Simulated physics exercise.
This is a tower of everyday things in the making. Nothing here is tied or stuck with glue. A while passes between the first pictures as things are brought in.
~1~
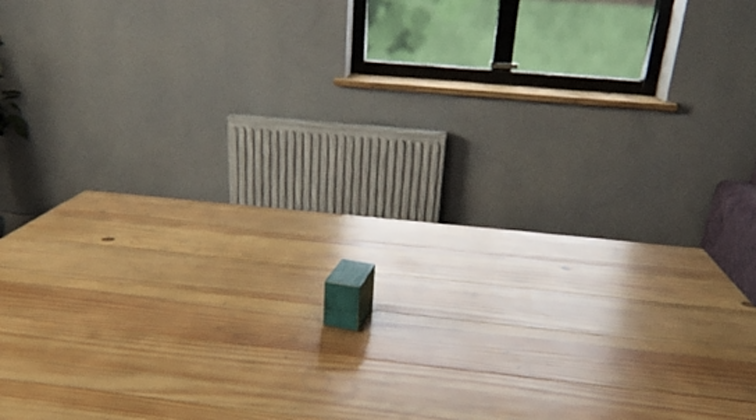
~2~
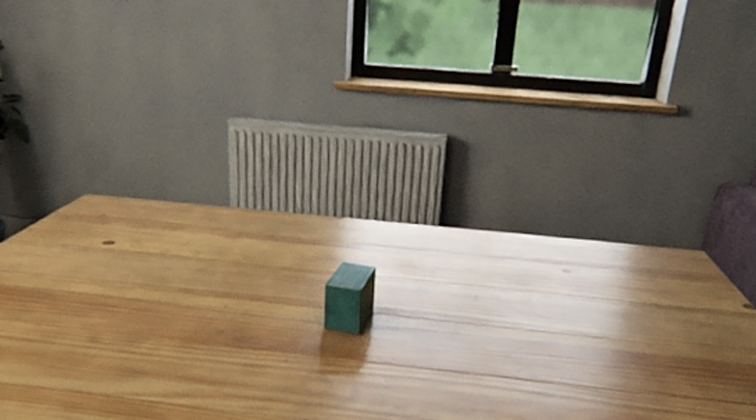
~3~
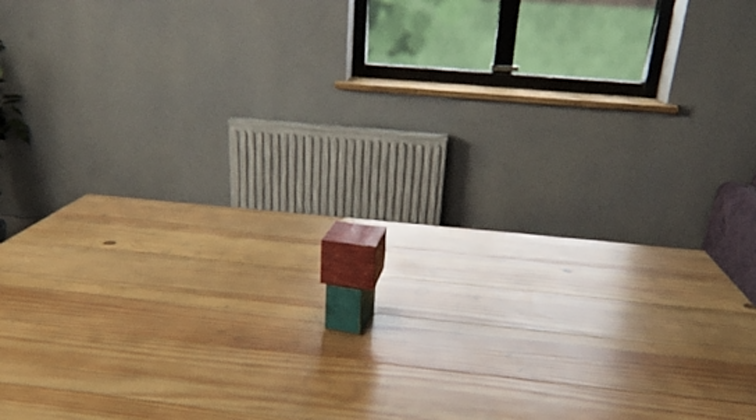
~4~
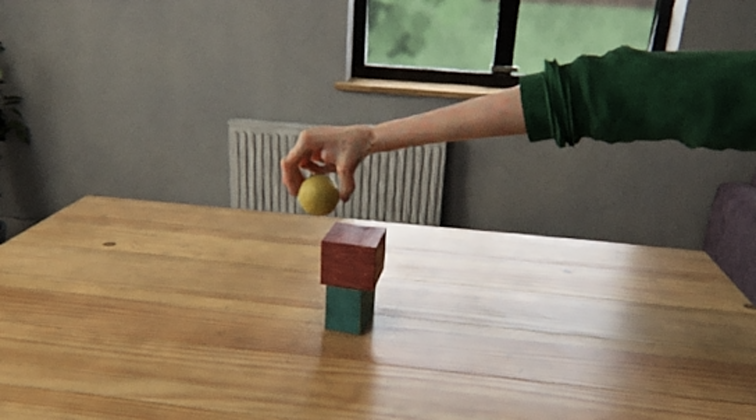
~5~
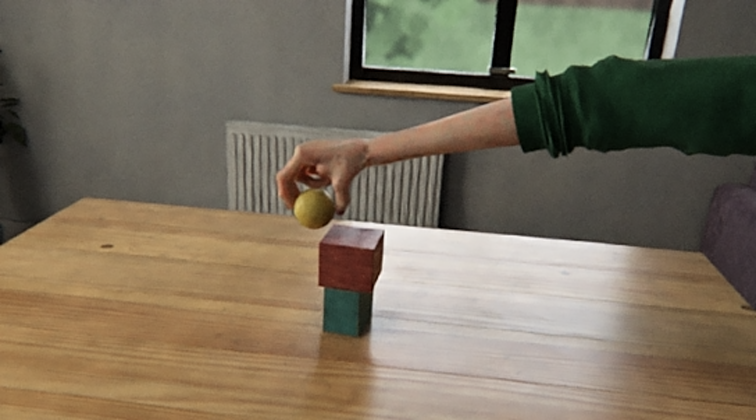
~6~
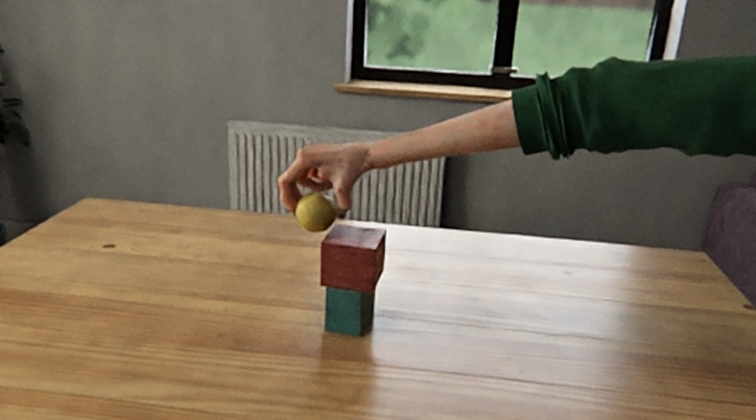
A hand lowers a yellow lemon to a red block stacked on a turquoise block.
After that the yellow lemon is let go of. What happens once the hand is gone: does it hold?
Safe to say it doesn't work.
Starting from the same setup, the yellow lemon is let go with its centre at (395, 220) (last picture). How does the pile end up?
Well, it topples after that.
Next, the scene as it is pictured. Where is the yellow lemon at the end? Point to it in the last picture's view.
Roughly at pixel (285, 297).
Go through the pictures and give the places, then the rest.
The last thing is not in view yet; turquoise block (350, 294), in the first frame.
The last thing is not in view yet; turquoise block (350, 297), in the second frame.
The last thing is not in view yet; turquoise block (351, 297), in the third frame.
Still above its spot; yellow lemon (319, 195); turquoise block (351, 298), in the fourth frame.
Still above its spot; yellow lemon (315, 209); turquoise block (349, 300), in the fifth frame.
Set down, still held; yellow lemon (316, 212); turquoise block (351, 299), in the sixth frame.
Then, 0.20 s later than the last frame, yellow lemon now fallen.
Then, 0.30 s later than the last frame, things are still on the move.
When it is over, fallen, yellow lemon; the other 2 as before. End places, in pixels of the last picture, yellow lemon near (284, 297). The pile comes apart.
